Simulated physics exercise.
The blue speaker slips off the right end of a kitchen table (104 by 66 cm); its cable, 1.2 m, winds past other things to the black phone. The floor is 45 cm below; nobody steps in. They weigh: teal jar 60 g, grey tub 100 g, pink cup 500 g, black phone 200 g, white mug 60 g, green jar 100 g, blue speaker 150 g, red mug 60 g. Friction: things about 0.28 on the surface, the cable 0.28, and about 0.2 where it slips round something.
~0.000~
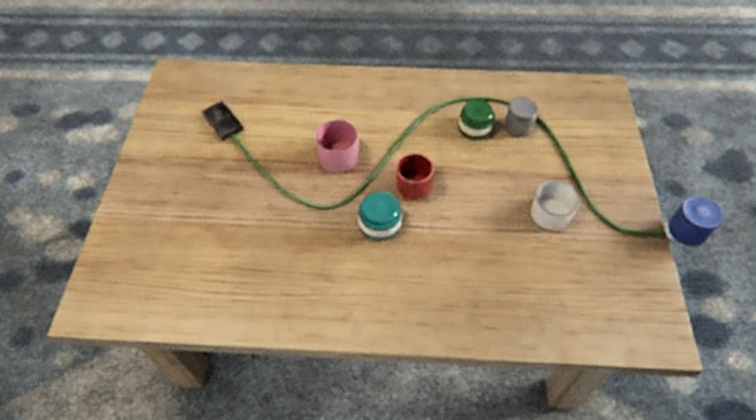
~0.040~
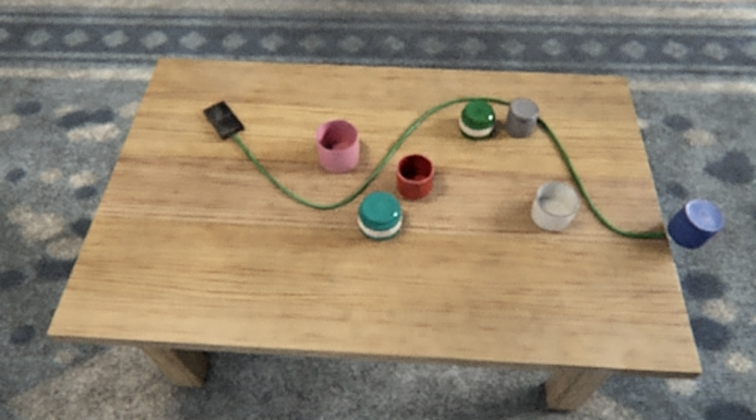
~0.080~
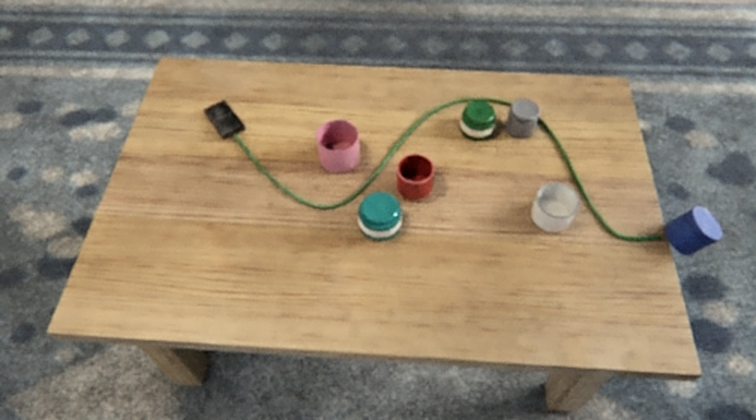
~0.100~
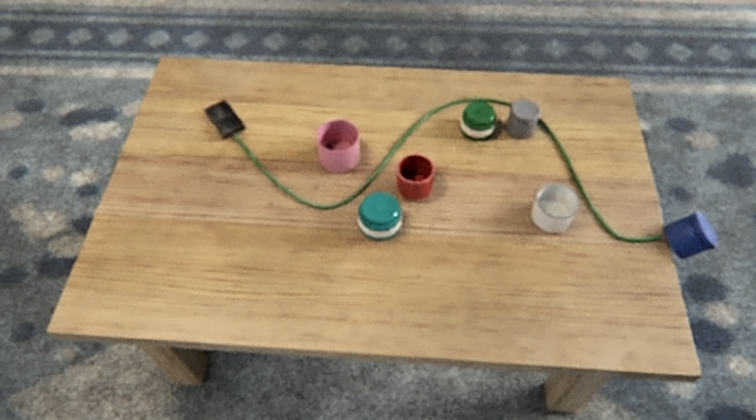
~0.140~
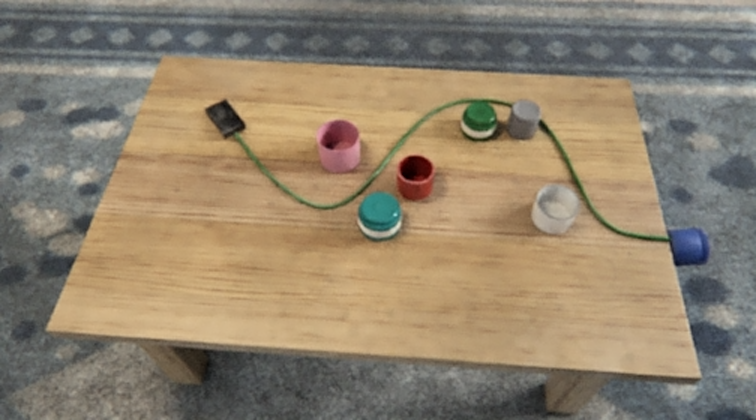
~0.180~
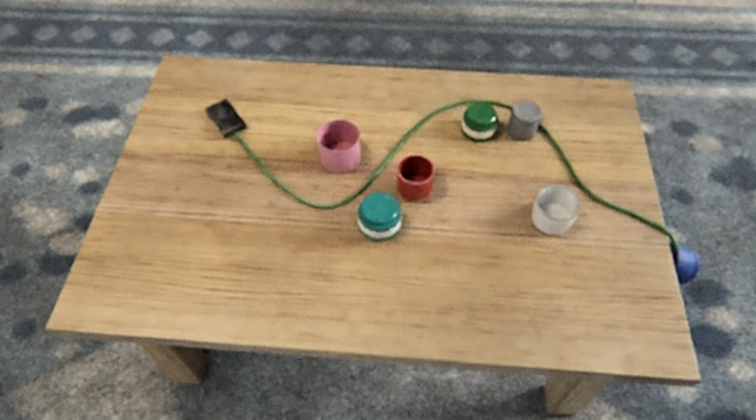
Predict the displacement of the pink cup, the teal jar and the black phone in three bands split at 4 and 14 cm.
The pink cup stays in the low band, the teal jar barely shifts, the black phone slides into the middle band.
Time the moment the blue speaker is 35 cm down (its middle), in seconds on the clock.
About: 0.34 s.
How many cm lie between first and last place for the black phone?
About: Black phone 6 cm.
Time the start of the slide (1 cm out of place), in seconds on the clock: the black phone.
Black phone 0.36 s.
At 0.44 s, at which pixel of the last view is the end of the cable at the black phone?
Around (265, 132).
By 0.4 s, the cable's tail end at (265, 132); black phone 4 cm off its start, blue speaker over the edge, green jar 7 cm off its start.
By 0.7 s, the cable's tail end at (275, 133); black phone 6 cm off its start, green jar 12 cm off its start, grey tub 12 cm off its start.
By 0.9 s, the cable's tail end at (275, 133); black phone 6 cm off its start at (252, 124), green jar 12 cm off its start at (504, 159), grey tub 12 cm off its start at (539, 158).
By 1.2 s, the cable's tail end at (275, 133); black phone 6 cm off its start, green jar 12 cm off its start, grey tub 12 cm off its start.
By 2.4 s, the cable's tail end at (275, 133); black phone 6 cm off its start at (252, 124), pink cup 1 cm off its start at (339, 132), teal jar 0 cm off its start at (380, 207), green jar 12 cm off its start at (504, 159).
